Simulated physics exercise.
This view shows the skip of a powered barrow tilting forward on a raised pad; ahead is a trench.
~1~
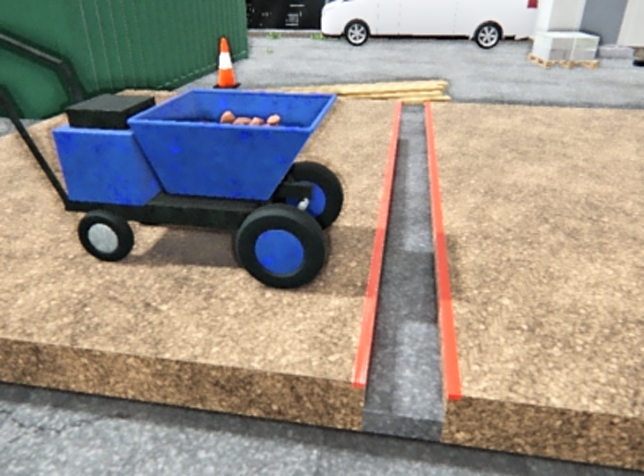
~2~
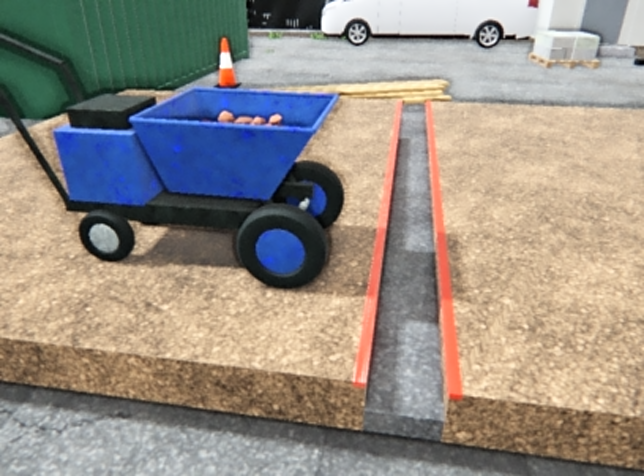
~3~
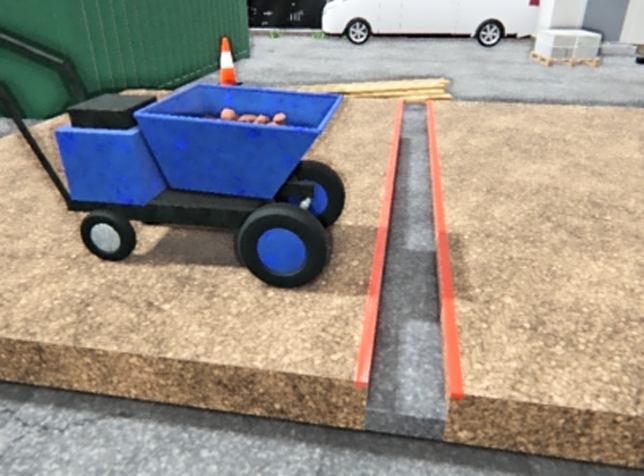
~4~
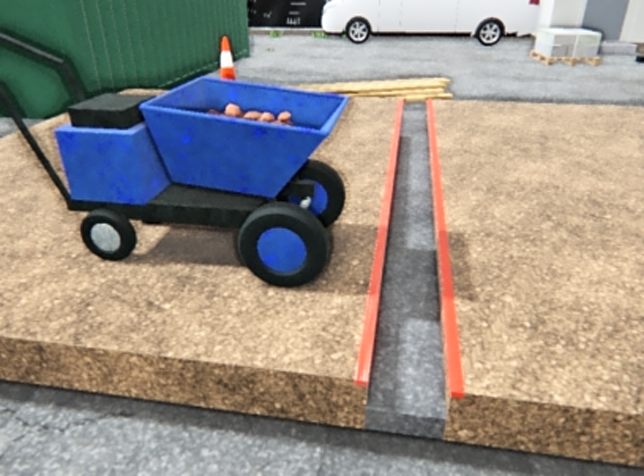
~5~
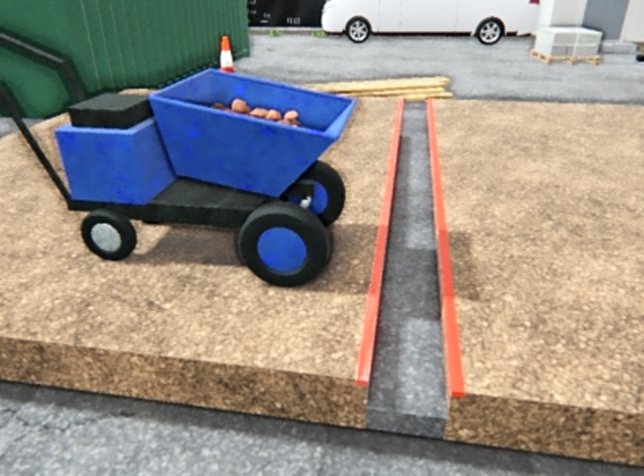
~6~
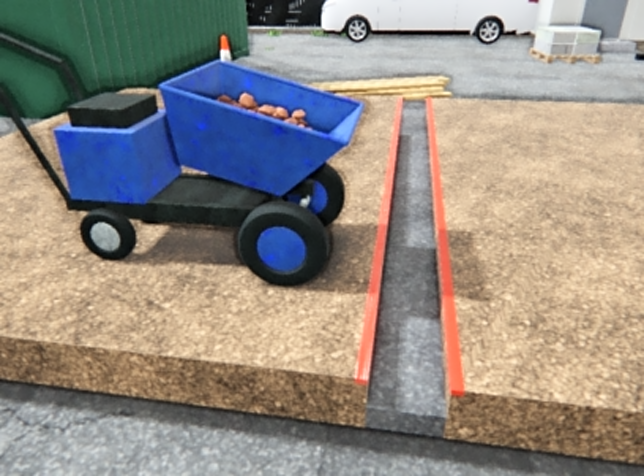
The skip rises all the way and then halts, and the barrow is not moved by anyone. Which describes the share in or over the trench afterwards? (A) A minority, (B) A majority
B.
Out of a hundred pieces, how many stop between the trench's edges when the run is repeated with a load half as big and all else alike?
Estimated share: Near 80 in a hundred.
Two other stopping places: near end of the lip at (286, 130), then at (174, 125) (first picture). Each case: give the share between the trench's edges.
90 and 10 in a hundred, in that order.
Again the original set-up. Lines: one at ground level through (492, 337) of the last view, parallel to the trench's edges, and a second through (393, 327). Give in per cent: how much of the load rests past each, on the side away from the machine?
Some 10 and some 90 per cent, respectively.
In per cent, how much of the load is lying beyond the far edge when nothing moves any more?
That share is about 30 percent.
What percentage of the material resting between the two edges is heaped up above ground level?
About 15 per cent.
Just after the last frame, skip tipped steeply; every one in the skip.
A moment on, skip tipped right over; almost all in the skip; about a tenth in or heaped over the trench; just a few beyond it.
Further on, skip tipped right over; about a tenth in the skip; roughly half in or heaped over the trench; roughly a third beyond it.
When it is over, skip tipped right over; roughly two thirds in or heaped over the trench; roughly a third beyond it.
